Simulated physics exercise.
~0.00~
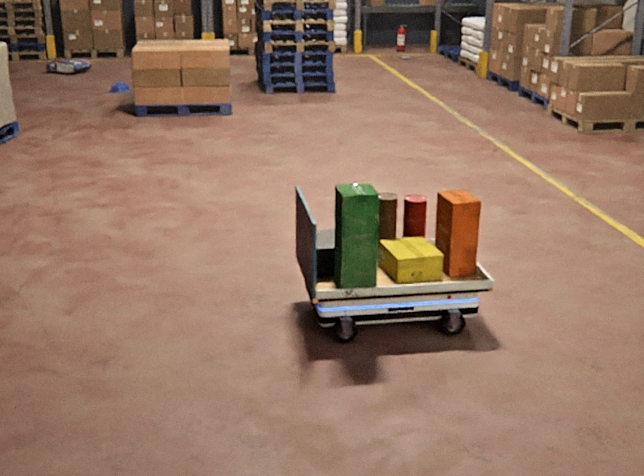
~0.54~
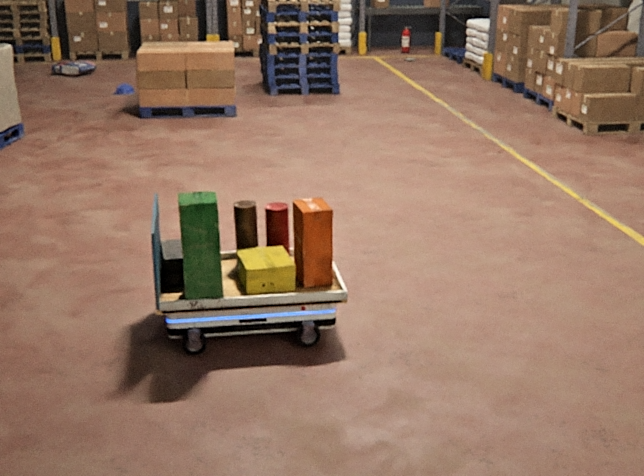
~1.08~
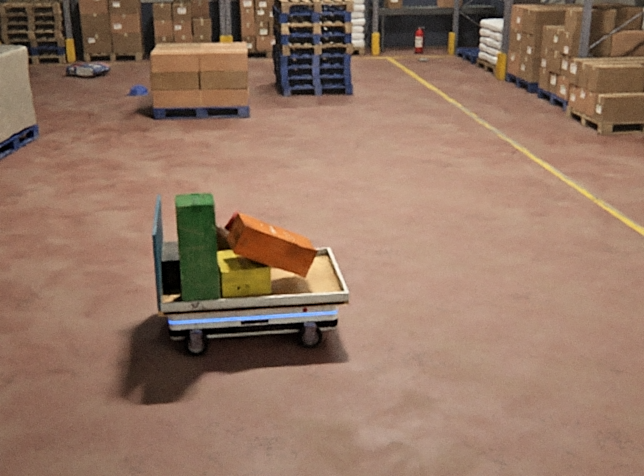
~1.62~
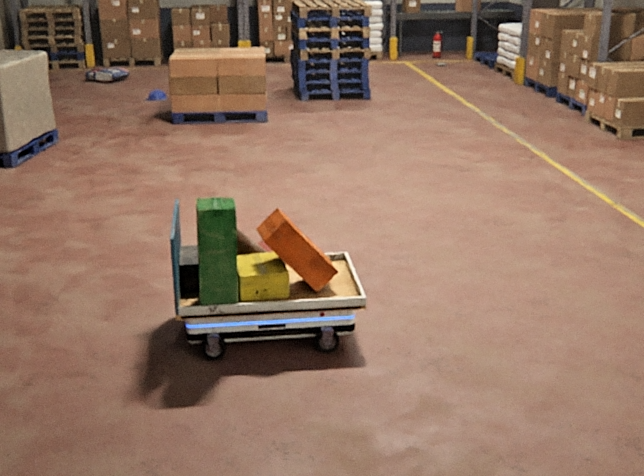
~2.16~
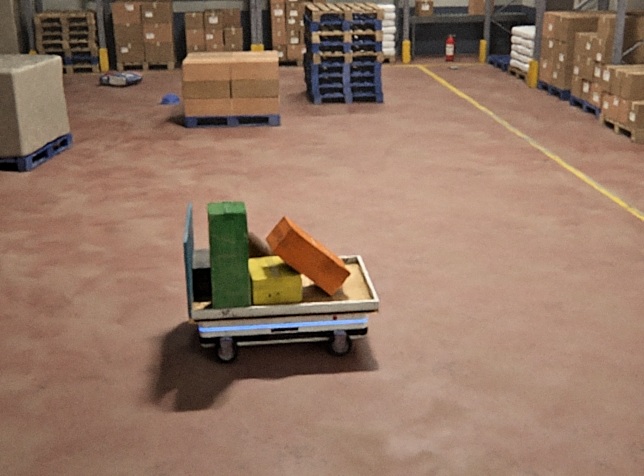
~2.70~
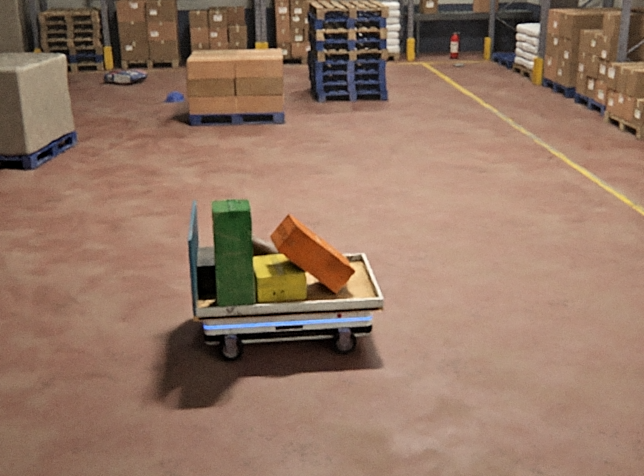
A low wheeled cart carrying a tall green box, a squat yellow box, an upright orange box, a red canister, a brown canister and a dark crate moves left across a reddish warehouse floor, seen from slightly above. Stacked cartons, blue pallets and a yellow floor line fill the background. The cart, its upright board at the left end, comes to a stop, and the orange box topples left over the yellow one. The canisters tip too, and the red one drops out of sight behind the load. At the end the orange box rests slanted against the yellow box, the brown canister lies mostly hidden behind them, and the green box still stands.
